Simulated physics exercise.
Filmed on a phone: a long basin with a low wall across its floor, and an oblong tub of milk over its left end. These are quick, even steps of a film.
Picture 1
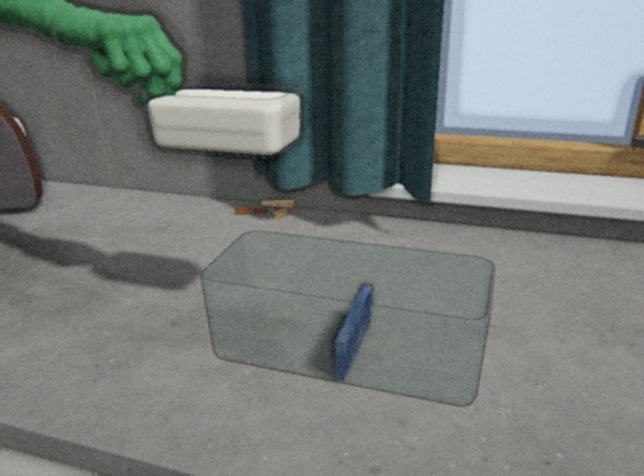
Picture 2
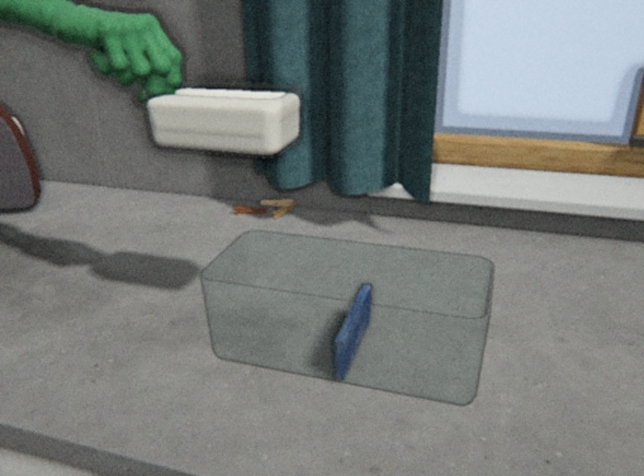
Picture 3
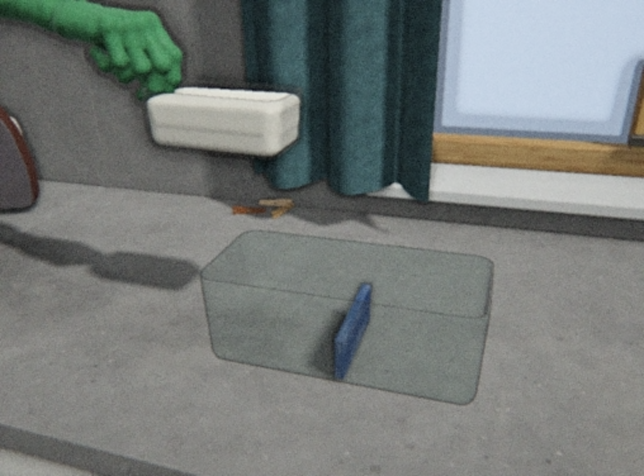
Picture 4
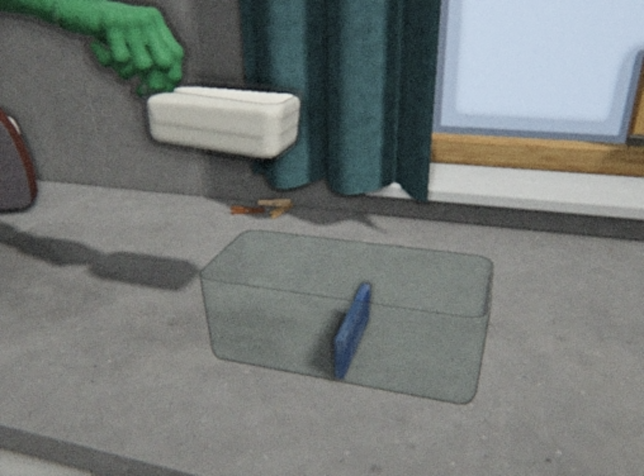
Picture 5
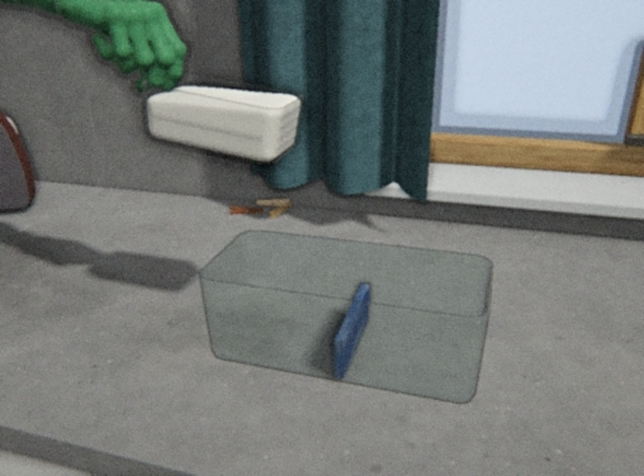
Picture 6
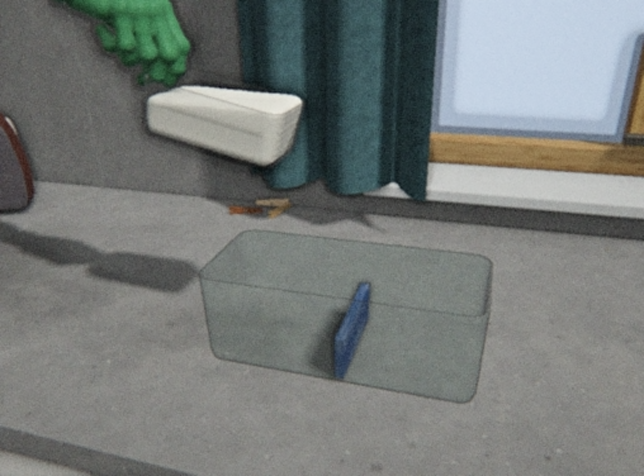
On a grey surface by a teal curtain and window, a green hand is at a pale oblong tub above the left end of a clear basin with a low blue wall; the tub gradually tilts down to the right.
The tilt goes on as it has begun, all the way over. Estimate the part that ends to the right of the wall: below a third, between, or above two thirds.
It comes to between a third and two thirds.
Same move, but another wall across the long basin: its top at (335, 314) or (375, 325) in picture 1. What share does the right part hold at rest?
First some 70, then 35 per cent.
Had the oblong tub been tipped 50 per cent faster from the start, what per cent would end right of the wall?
It comes to 50 per cent or so.
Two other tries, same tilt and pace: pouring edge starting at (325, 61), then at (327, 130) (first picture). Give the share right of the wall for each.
In turn 75 and 75 in a hundred.
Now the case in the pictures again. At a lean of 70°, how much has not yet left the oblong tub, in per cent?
Roughly 25 in a hundred.
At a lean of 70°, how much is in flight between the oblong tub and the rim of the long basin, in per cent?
Close to 45 per cent.
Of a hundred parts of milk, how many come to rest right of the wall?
Roughly 60 in a hundred.
A moment on, the tilt is 70° and 23 per cent is still to pour, 5 is left of the wall and 28 right of it.
Next, the tilt is 109° and 2 per cent is still to pour, 30 is left of the wall and 57 right of it.
Then the tilt is 121° and 0 per cent is still to pour, 36 is left of the wall and 58 right of it.
Later the tilt is 121° and 0 per cent is still to pour, 36 is left of the wall and 58 right of it.
At rest 36 per cent lies left of the wall, 58 right of it and 6 outside.
